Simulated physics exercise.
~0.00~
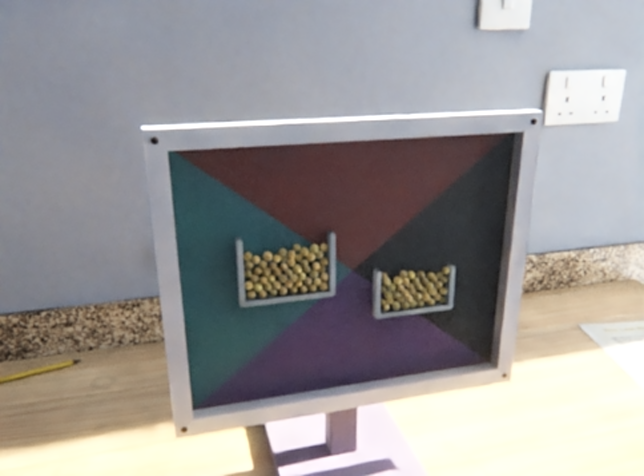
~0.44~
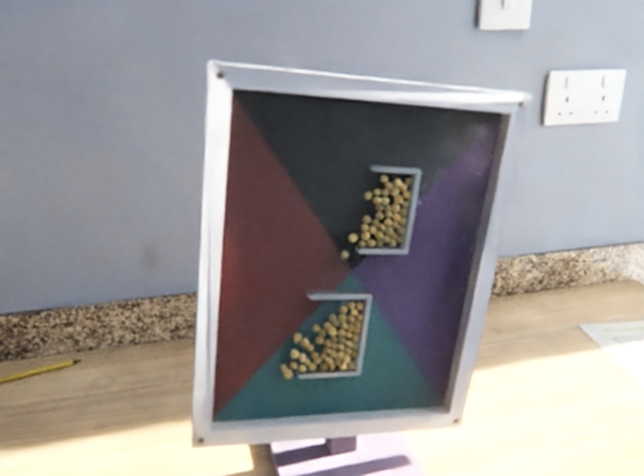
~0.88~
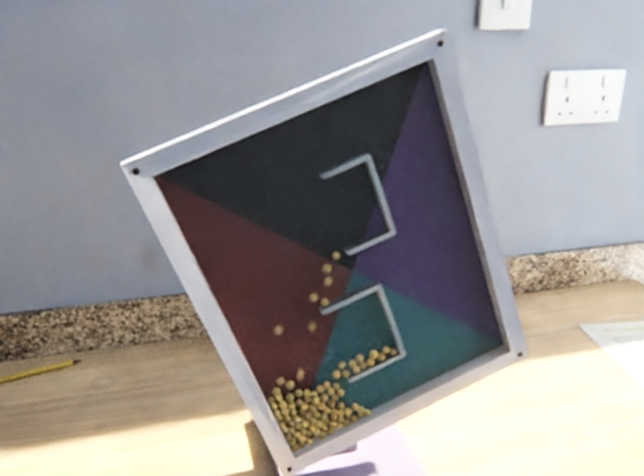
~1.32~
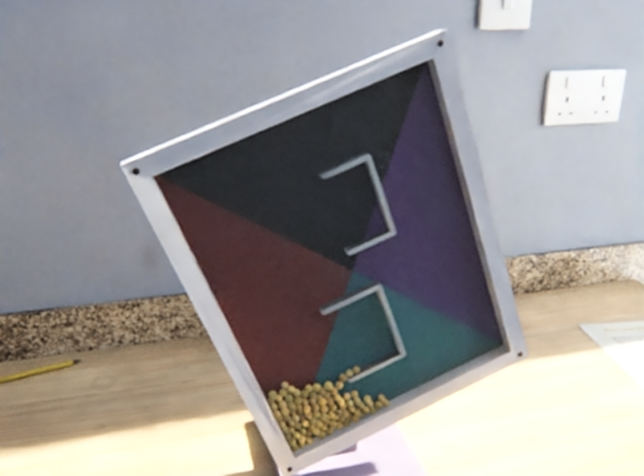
The clip opens on a flat, framed display case on a stand, its face painted in red, black, purple and turquoise wedges, with two open-topped trays full of small pale beads. The case swings anticlockwise until it stands nearly on its side, and beads begin to spill from the trays' open sides. It tilts further, and the beads tumble down into the lowest corner while a few are still falling. The case then holds its tilt as the last ones drop. Finally, both trays look empty and the beads lie piled along the bottom, across the red and turquoise wedges.
